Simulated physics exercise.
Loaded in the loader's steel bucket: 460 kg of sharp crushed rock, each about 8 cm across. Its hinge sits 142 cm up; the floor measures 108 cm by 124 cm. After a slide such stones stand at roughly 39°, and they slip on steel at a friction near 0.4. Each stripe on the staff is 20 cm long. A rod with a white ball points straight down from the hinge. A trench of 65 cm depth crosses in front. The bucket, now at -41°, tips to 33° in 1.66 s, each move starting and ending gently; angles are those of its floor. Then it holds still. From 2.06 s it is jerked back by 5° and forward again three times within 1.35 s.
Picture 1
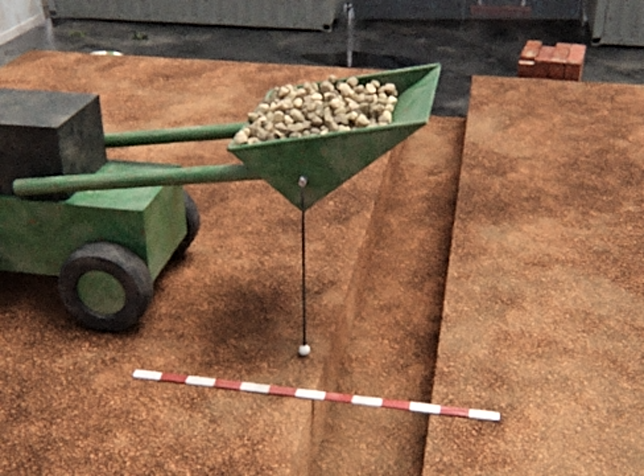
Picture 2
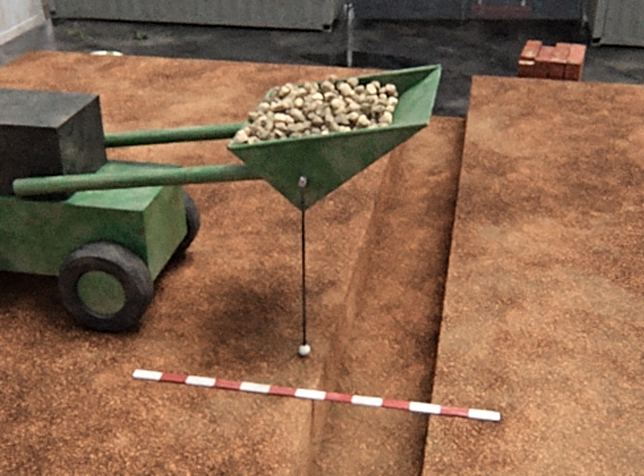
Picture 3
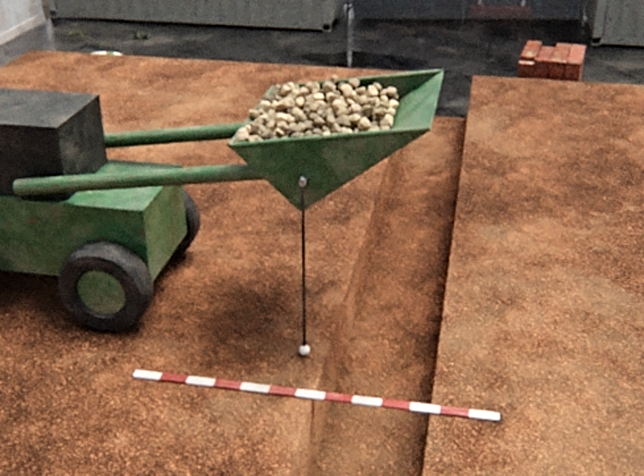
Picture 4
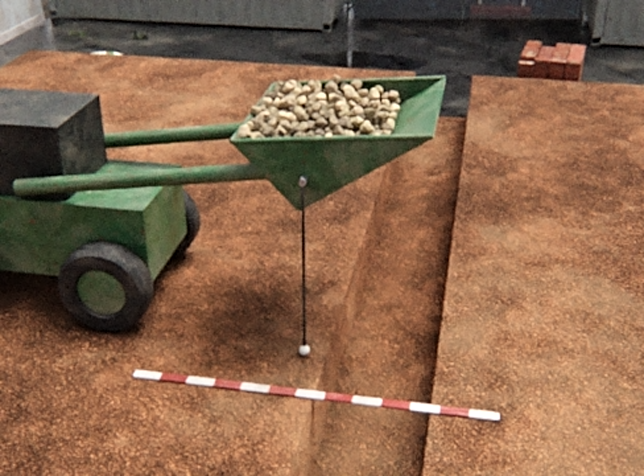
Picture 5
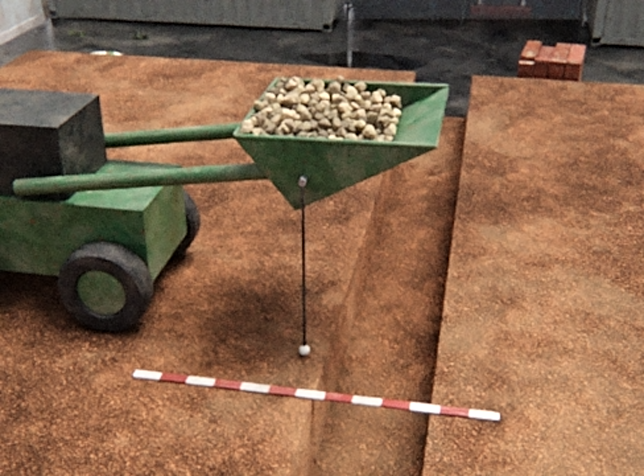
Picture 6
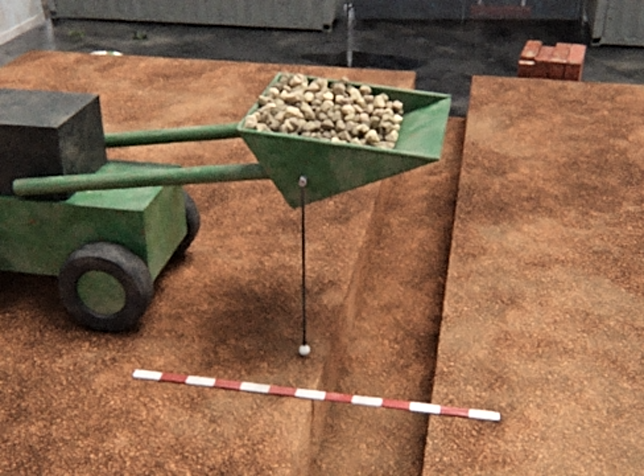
To begin with, a green loader holds a bucket heaped with pale stones over brown ground beside a trench, its right-hand lip raised. The bucket slowly rotates clockwise, the lip lowering slightly and the left edge rising, while the stones stay heaped inside and the loader's body remains still.
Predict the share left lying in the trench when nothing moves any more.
Roughly 25 per cent ends in the trench.
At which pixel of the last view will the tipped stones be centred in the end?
Near (477, 316).
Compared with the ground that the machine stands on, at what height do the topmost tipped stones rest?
Some 32 cm above that level.
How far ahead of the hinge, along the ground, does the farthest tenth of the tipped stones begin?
About 170 cm.
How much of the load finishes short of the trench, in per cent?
Near 0 in a hundred.
A little later the floor is at 21°; 100 % in the bucket; the foremost stones are at (395, 197).
Then the floor is at 33°; 82 % in the bucket, 17 % in the trench, 1 % past the trench; the foremost stones are at (451, 287).
Later still the floor is at 33°; 0 % in the bucket, 25 % in the trench, 75 % past the trench; the foremost stones are at (620, 328).
In the end the floor is at 33°; 0 % in the bucket, 25 % in the trench, 75 % past the trench; the foremost stones are at (620, 328).
